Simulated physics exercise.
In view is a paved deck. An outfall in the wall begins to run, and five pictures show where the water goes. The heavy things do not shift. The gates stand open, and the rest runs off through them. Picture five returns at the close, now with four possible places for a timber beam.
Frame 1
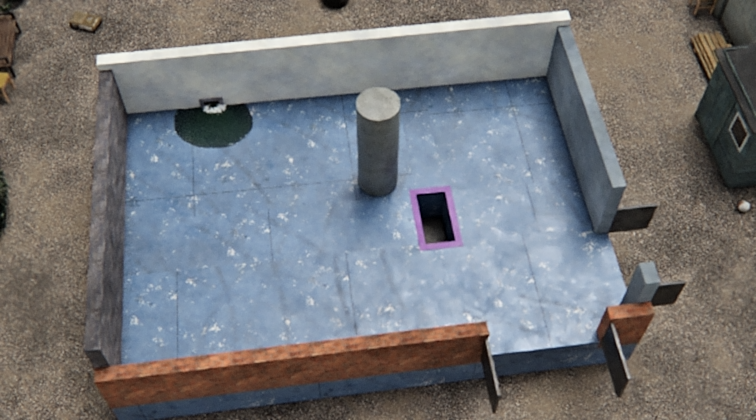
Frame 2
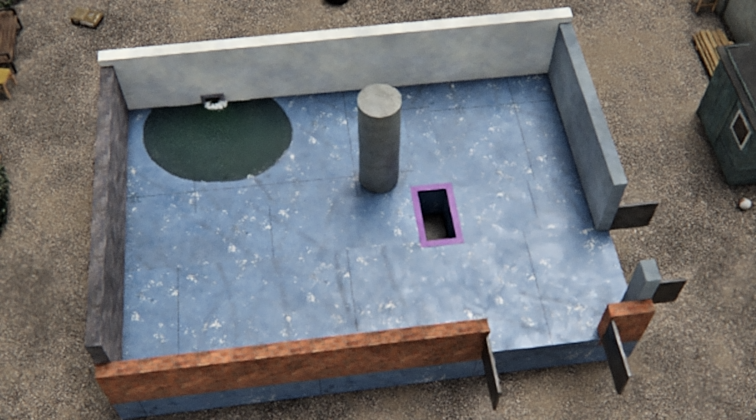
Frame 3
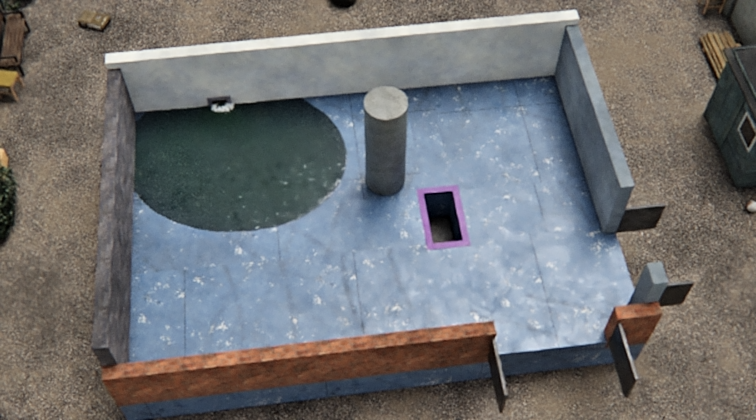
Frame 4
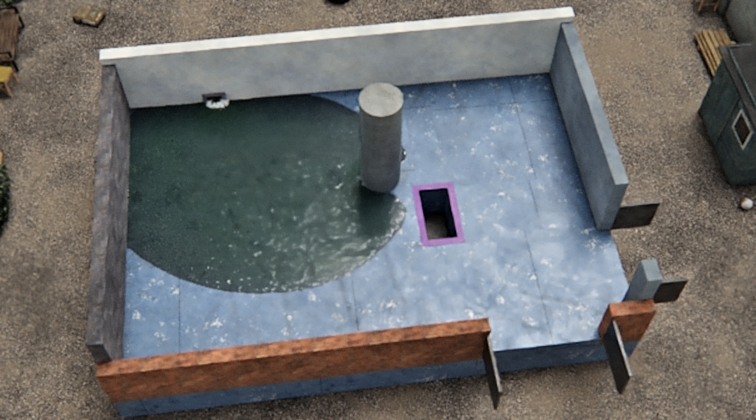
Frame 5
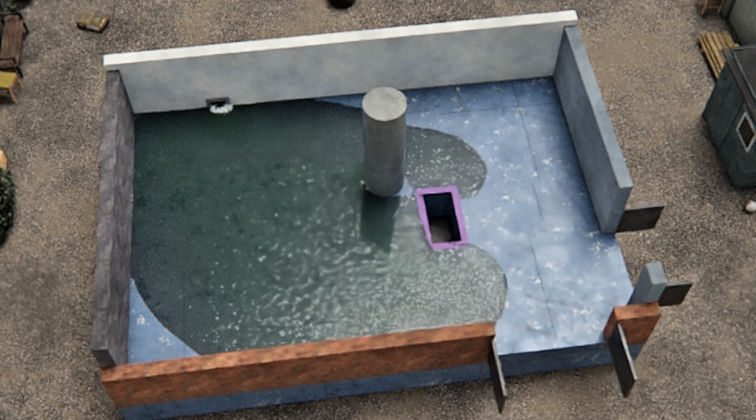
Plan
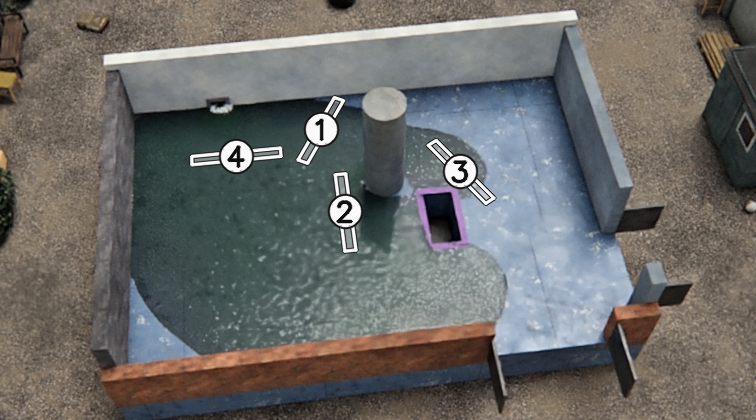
Dark green water spreads across a blue paved deck, seen from high above at an angle, with gravelly ground around it. A white wall runs along the back, an orange-brown one along the front, grey ones at the sides, with open gates at right, and a grey pillar stands near a purple-rimmed gully. From an outfall at back left, the water widens rightward and forward, passes round the pillar and reaches the gully, while the view shifts very slightly.
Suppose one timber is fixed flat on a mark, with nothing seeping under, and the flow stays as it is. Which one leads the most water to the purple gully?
Choose 3.
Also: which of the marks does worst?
Place 2.
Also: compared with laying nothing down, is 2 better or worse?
Place 2 is worse.
In white, 1 from (302, 161) to (338, 99); 2 from (350, 250) to (340, 174); 3 from (432, 142) to (489, 200); 4 from (191, 160) to (280, 152).
With 1, about 8 % of the stream goes into the purple gully, about 91 % out by the gates.
With 2, about 4 % of the stream goes into the purple gully, about 96 % out by the gates.
With 3, about 13 % of the stream goes into the purple gully, about 87 % out by the gates.
With 4, about 8 % of the stream goes into the purple gully, about 92 % out by the gates.
